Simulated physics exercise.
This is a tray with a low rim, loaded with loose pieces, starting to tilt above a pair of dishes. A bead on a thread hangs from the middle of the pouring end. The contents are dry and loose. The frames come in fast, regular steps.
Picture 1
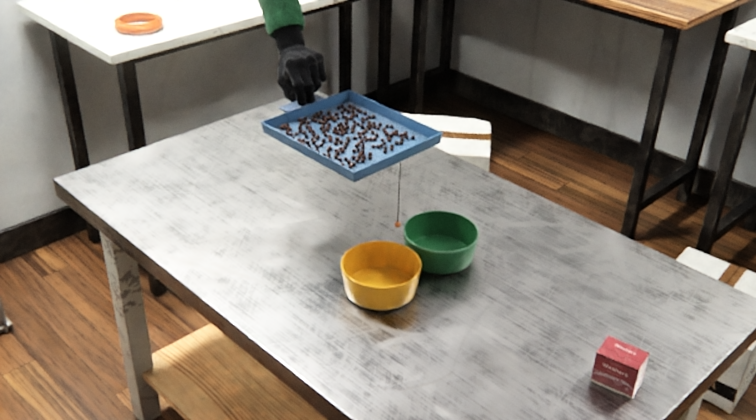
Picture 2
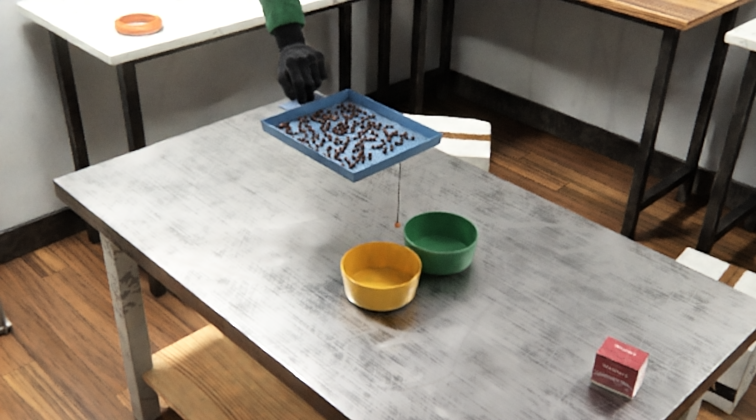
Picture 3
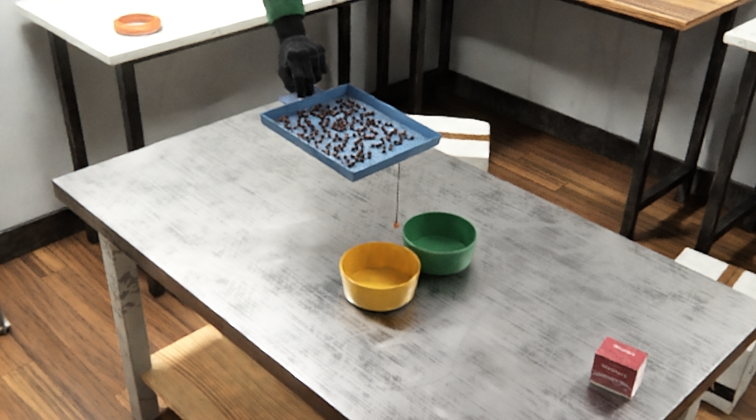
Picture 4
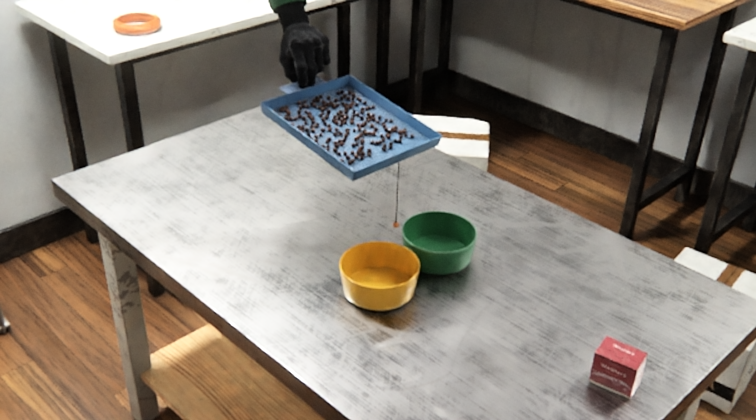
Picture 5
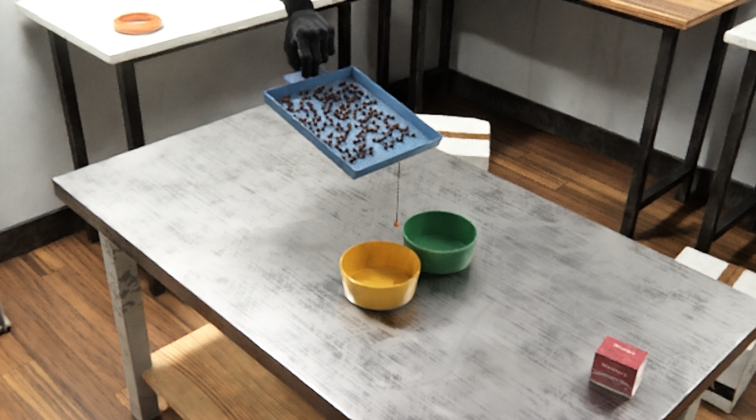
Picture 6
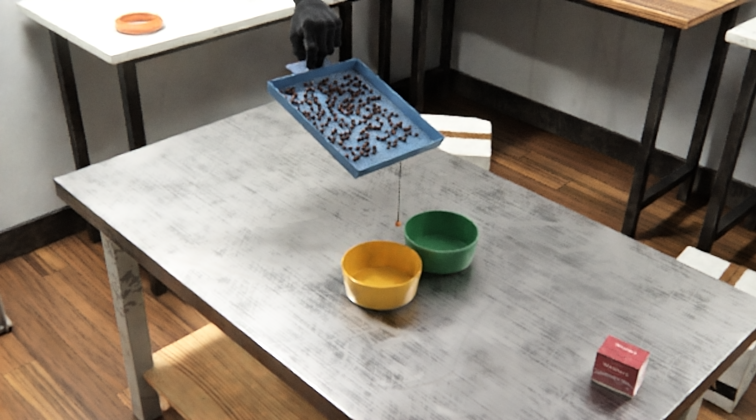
A blue tray scattered with small dark berries is held level by a black-gloved hand above a yellow dish and a green dish on a grey table. The hand then raises the tray's far end little by little, until the tray slopes clearly toward its lowest, right corner, the berries still spread across it.
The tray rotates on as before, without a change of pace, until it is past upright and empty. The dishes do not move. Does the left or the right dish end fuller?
Fuller: The right dish.
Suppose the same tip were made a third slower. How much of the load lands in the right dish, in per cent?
Close to 80 per cent.
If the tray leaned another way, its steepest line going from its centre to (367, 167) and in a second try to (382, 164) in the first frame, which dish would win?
At the first place the left dish, at the second the left dish.
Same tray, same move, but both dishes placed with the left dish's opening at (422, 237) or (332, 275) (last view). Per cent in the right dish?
The first gives 10 %, the second 40 %.
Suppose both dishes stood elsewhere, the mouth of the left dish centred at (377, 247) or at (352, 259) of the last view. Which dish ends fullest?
In turn: The right-hand dish; the dish on the right.
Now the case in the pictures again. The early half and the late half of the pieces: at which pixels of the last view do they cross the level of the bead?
Around (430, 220) and then (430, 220).
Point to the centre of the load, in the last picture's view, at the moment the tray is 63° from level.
Near (411, 149).
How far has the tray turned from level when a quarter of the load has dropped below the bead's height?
Roughly 115°.
Shortly afterwards, tray tipped steeply; all but a few on the tray; only a few in the right dish; a little in the air.
Next, tray tipped past a quarter turn; the bulk on the tray; only a few in the left dish; a little in the right dish; only a few outside both; a little in the air.
Some moments later, tray tipped past a quarter turn; a little in the left dish; the bulk in the right dish; a little outside both.
In the end, tray tipped past a quarter turn; a little in the left dish; the bulk in the right dish; a little outside both.
